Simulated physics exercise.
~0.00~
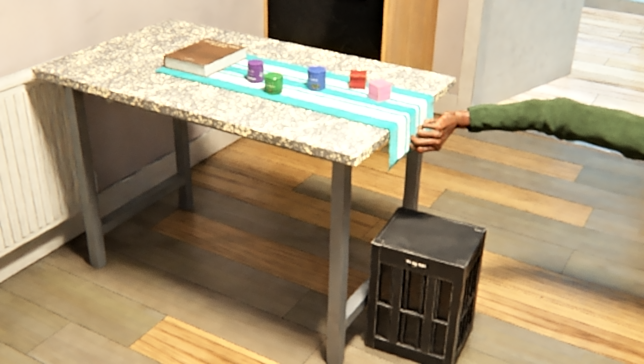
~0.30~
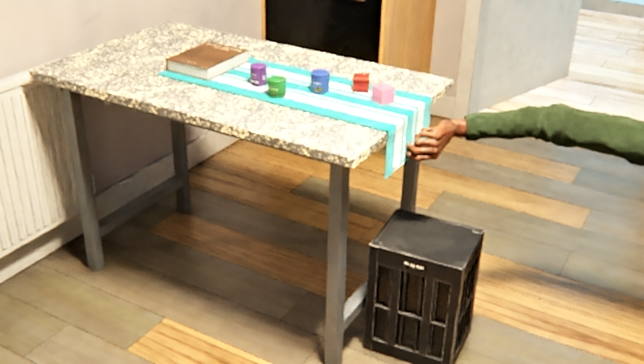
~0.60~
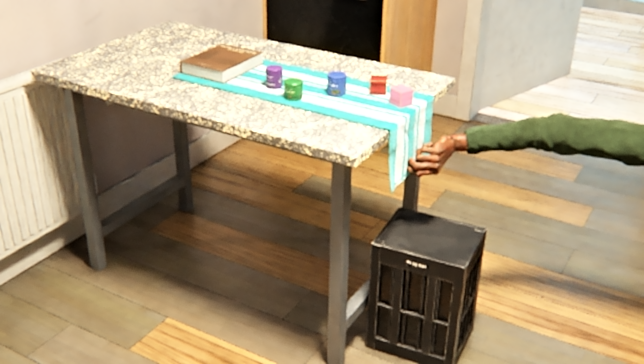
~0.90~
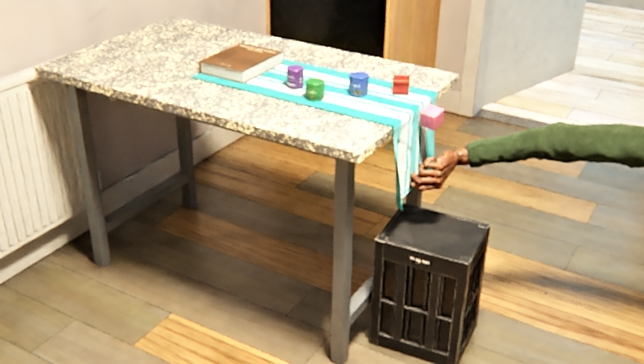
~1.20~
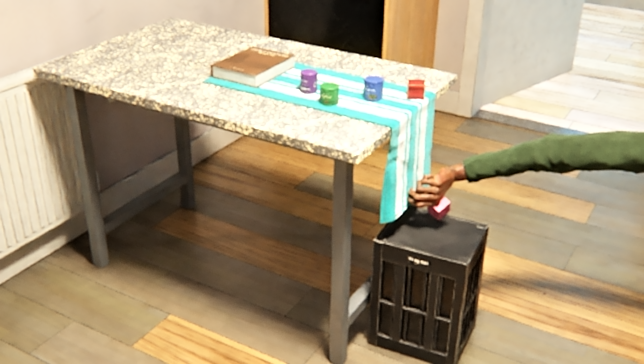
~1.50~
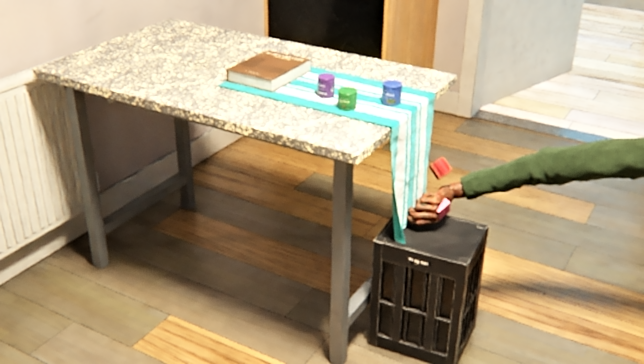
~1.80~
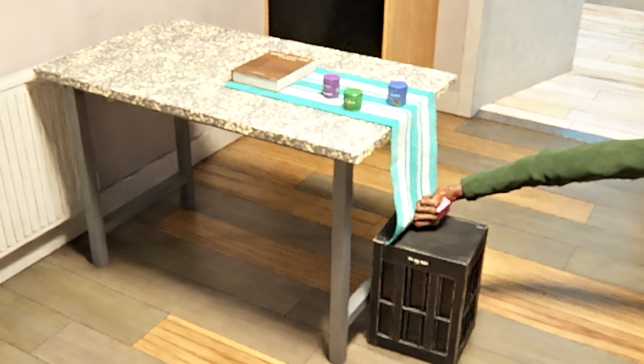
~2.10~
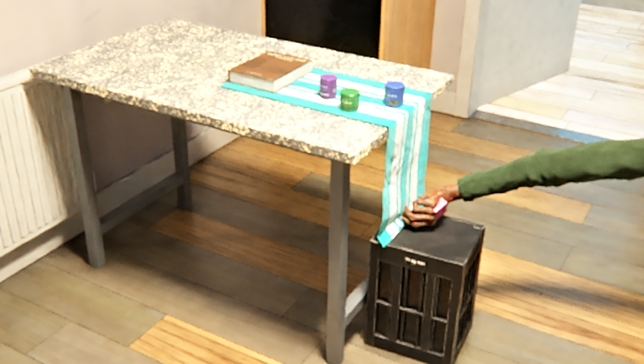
We see a hand slowly pull a turquoise-striped tea towel down off a speckled table, dragging along a book and small colored items. The pink cube and then the red one go over the edge, and the hem rests on the black crate, blue, green and purple pots still up.
